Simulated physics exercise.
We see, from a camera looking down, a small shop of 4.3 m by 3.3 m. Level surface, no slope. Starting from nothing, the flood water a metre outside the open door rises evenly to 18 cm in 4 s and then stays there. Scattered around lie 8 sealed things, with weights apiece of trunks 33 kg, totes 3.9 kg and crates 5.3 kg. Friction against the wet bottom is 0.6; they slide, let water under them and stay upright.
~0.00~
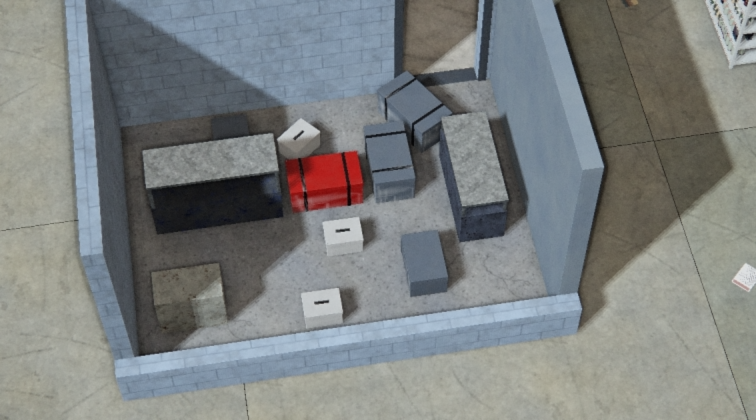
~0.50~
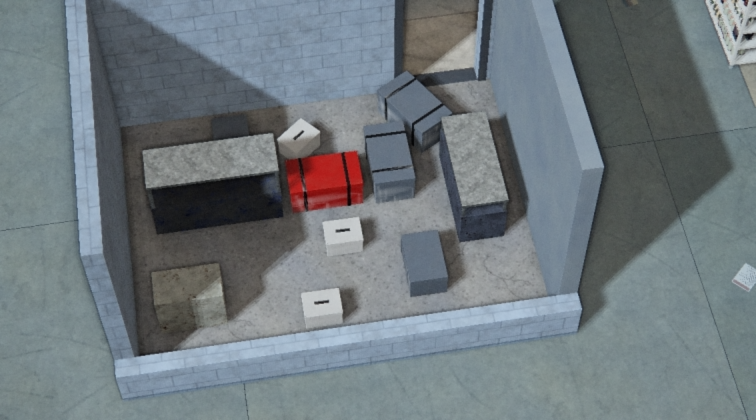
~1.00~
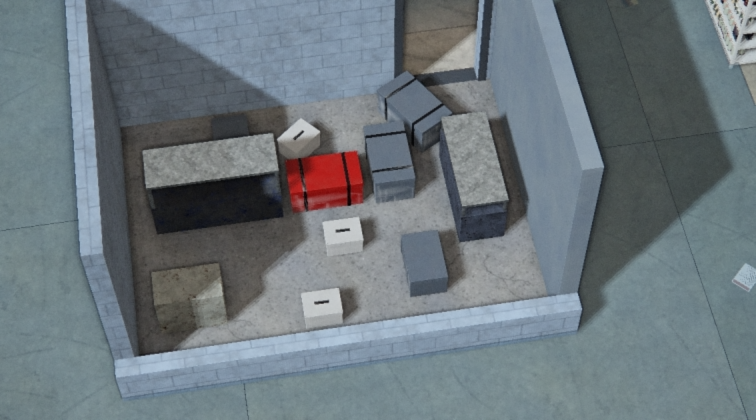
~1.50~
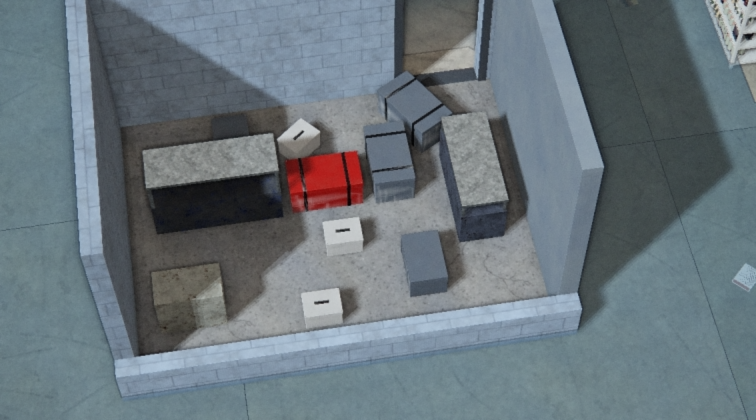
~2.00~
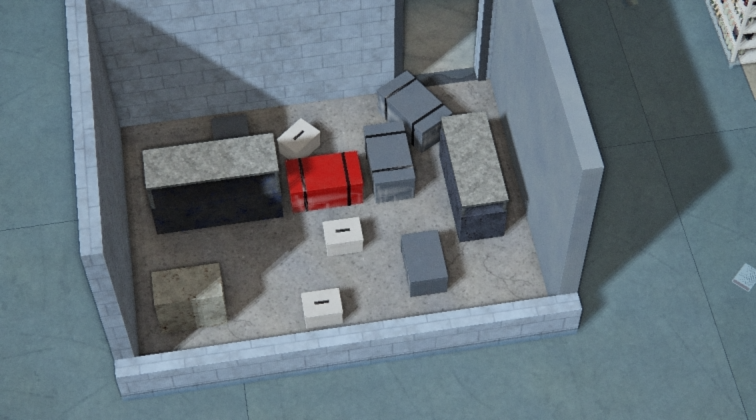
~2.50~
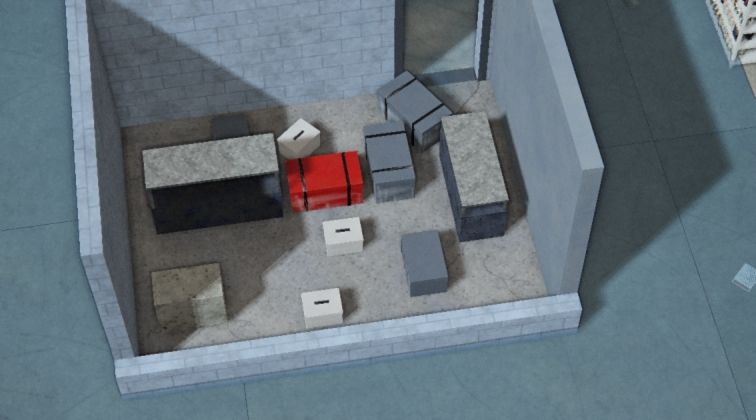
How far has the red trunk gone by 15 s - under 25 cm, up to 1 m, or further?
Under 25 cm.
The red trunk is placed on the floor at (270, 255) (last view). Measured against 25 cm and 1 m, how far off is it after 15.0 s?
By then it keeps its spot.
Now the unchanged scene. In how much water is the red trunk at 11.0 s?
Depth approx. 4 cm.
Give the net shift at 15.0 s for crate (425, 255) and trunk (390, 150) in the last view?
In that order: 50 cm, 20 cm.
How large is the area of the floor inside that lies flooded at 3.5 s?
Around 1.0 m2 of it.
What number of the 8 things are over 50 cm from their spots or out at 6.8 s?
By that time the total stands at 0.
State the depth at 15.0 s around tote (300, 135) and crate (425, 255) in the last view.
Roughly 4 and 7 cm.
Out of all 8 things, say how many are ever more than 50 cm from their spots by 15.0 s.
6.
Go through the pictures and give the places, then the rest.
The first picture shows the red trunk at (324, 172) rests on the ground; 0.0 m2 under water; 0 of 8 have shifted.
The second picture shows the red trunk at (324, 172), on the bottom; 0.0 m2 under water; 0 of 8 have shifted.
The third picture shows the red trunk at (324, 172), on the bottom; 0.0 m2 under water; 0 of 8 have shifted.
The fourth picture shows the red trunk at (324, 172), on the bottom; water covers 0.0 m2; 0 of 8 have shifted.
The fifth picture shows the red trunk at (324, 172) rests on the ground; 0.0 m2 under water; 0 of 8 have shifted.
The sixth picture shows the red trunk at (324, 172) rests on the ground; 0.3 m2 under water; 0 of 8 have shifted.
After 3.5 s the red trunk is near (324, 172), 0.0 m from its start, aground; 0 afloat.
After 6.8 s the red trunk is near (324, 172), 0.0 m from its start, aground; 0 afloat.
After 11.0 s the red trunk is near (324, 172), 0.0 m from its start, aground; 2 afloat.
After 15.0 s the red trunk is near (323, 172), 0.0 m from its start, aground; 6 afloat.
